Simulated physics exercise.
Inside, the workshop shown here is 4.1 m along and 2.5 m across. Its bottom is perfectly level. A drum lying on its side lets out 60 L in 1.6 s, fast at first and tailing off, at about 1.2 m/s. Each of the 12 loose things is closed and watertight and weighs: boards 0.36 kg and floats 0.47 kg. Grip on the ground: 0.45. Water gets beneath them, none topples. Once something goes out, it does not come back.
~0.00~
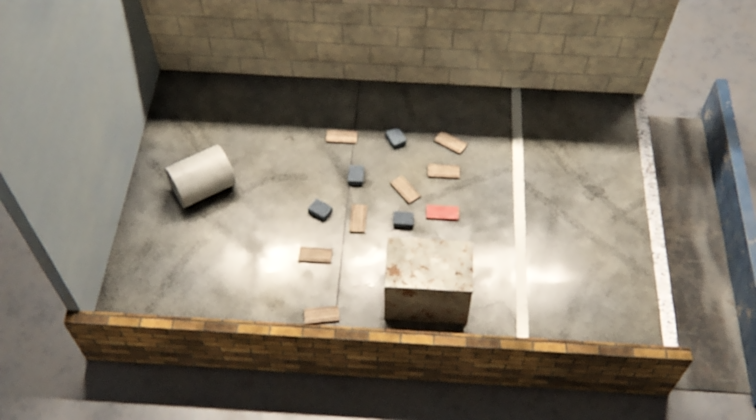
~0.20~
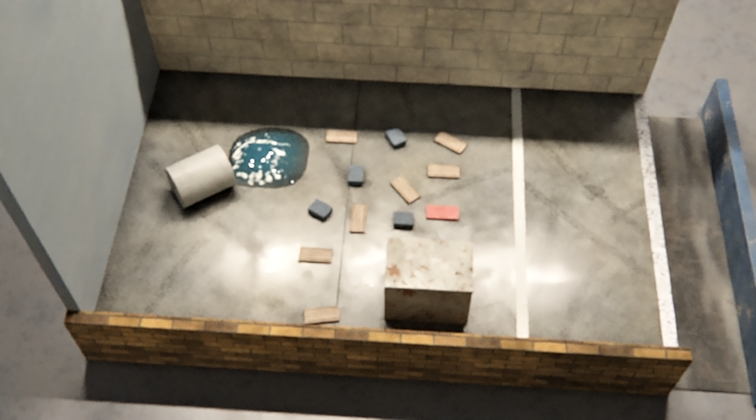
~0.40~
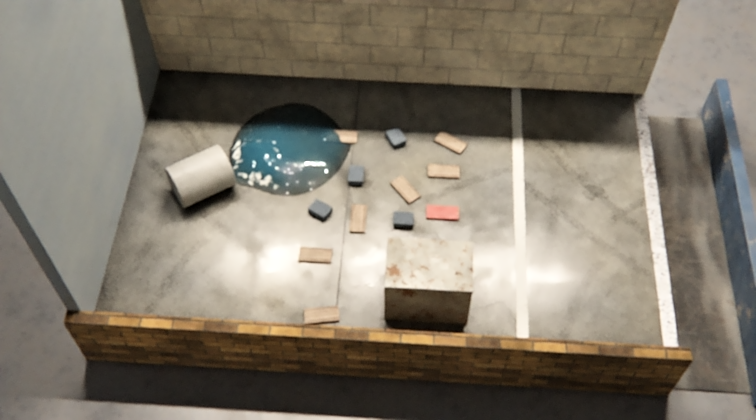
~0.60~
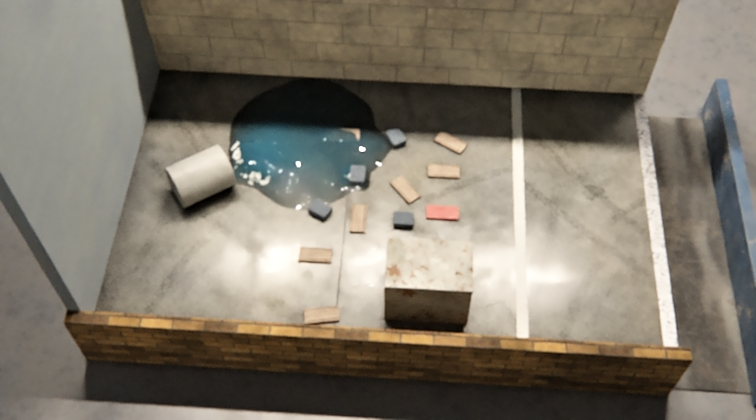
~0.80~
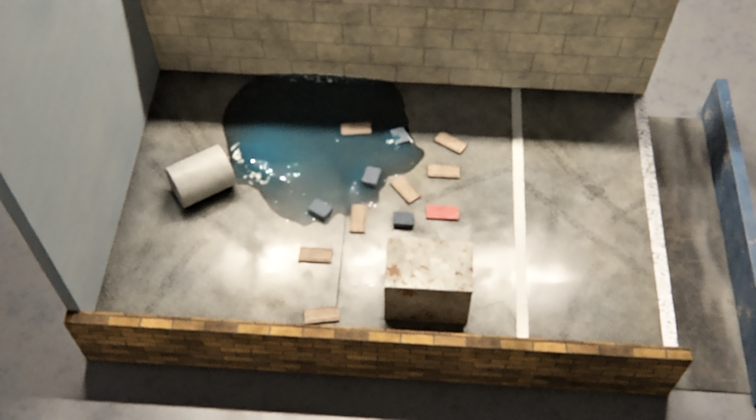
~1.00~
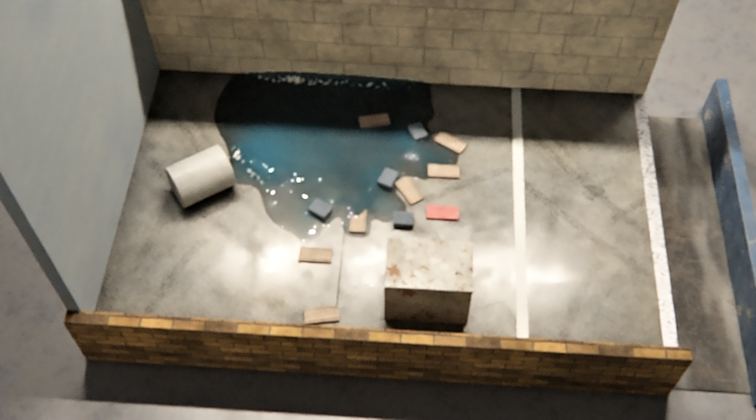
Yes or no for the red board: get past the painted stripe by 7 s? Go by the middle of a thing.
Keep an eye on the red board, it misses the crossing.
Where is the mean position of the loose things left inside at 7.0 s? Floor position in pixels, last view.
About (431, 214).
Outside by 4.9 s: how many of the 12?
I count 2 by that time.
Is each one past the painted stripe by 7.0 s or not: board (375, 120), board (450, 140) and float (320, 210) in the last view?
Respectively: Crossed; crossed; held back.
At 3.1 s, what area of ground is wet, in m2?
4.0 m2.
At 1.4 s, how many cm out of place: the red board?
Around 0 centimetres.
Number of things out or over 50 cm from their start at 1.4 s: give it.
Tally: 1.
After 1.4 s the red board is near (443, 212), 0.0 m from its start, aground; 0 of 12 are over the mark; 1 afloat.
After 3.1 s the red board is near (477, 243), 0.4 m from its start, aground; 3 of 12 are over the mark; 3 afloat.
After 4.9 s the red board is near (477, 243), 0.4 m from its start, aground; 4 of 12 are over the mark; 0 afloat.
After 7.0 s the red board is near (477, 243), 0.4 m from its start, aground; 4 of 12 are over the mark; 0 afloat.
